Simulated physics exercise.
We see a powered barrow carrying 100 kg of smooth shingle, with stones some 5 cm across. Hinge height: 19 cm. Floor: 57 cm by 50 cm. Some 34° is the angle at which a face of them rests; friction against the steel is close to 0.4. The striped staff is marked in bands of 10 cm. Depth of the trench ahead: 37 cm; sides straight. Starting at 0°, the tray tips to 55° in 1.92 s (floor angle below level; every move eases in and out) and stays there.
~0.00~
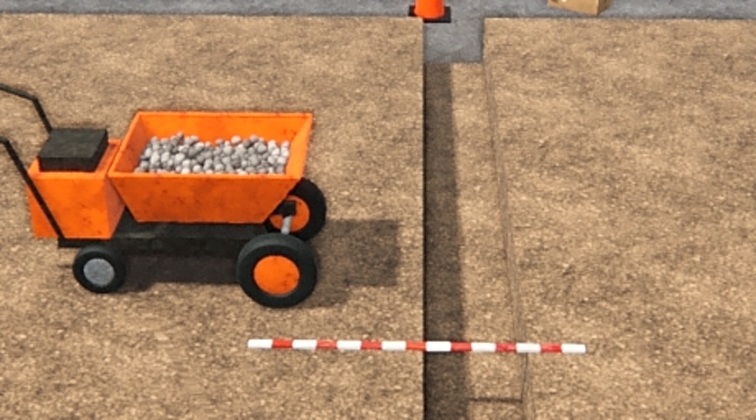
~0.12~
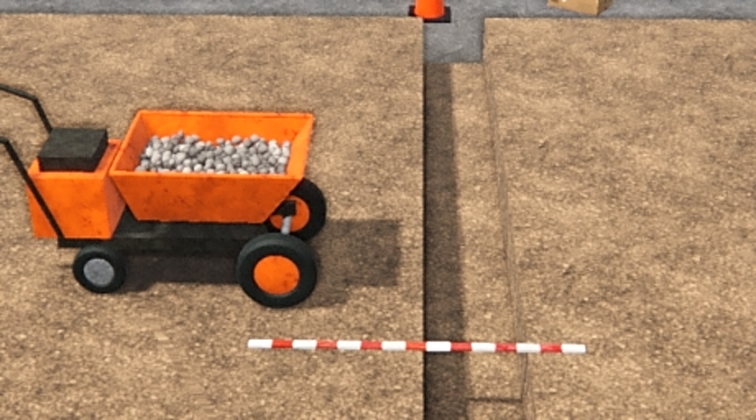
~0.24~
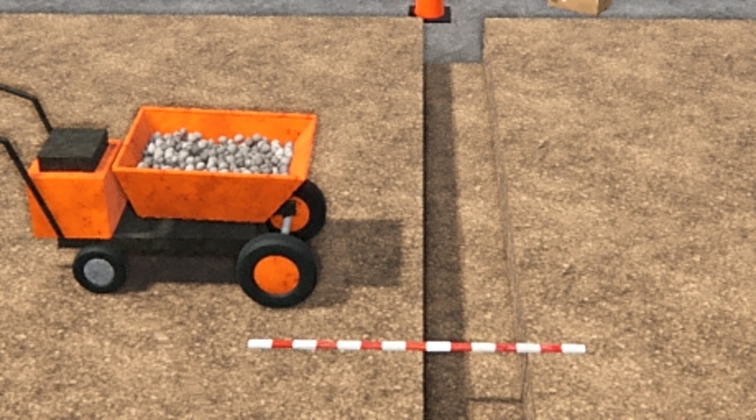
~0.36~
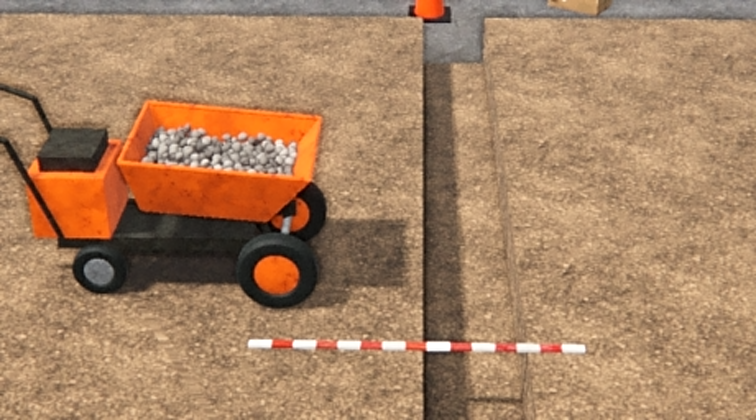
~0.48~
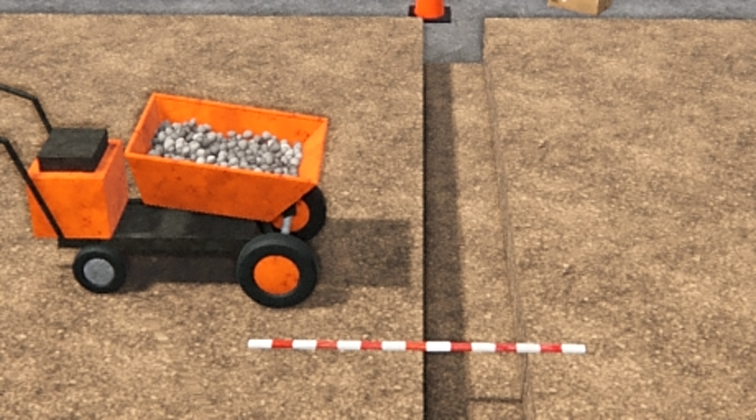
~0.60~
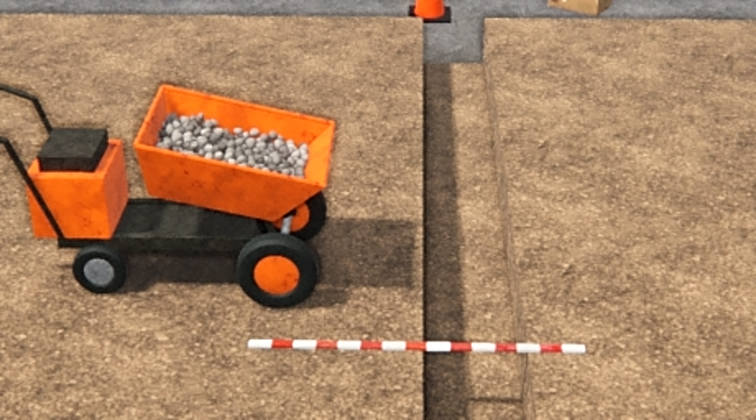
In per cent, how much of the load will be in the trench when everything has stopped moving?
Around 40 per cent of it.
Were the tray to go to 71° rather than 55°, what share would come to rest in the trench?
Roughly 95%.
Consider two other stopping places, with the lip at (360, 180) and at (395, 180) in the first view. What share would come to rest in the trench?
The first gives about 60 percent and the second about 45 percent.
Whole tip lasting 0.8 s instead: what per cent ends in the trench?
Probably about 50 in a hundred.
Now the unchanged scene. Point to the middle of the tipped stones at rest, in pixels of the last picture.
(450, 329).
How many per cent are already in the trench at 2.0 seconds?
Roughly 5 percent of the load.
After 1.4 s the floor is at 46°; 100 % in the tray; the foremost stones are at (359, 201).
After 2.0 s the floor is at 55°; 86 % in the tray, 11 % short of the trench, 3 % in the trench; the foremost stones are at (442, 265).
After 2.4 s the floor is at 55°; 63 % in the tray, 15 % short of the trench, 22 % in the trench; the foremost stones are at (503, 327).
After 4.3 s the floor is at 55°; 38 % in the tray, 22 % short of the trench, 40 % in the trench; the foremost stones are at (512, 341).
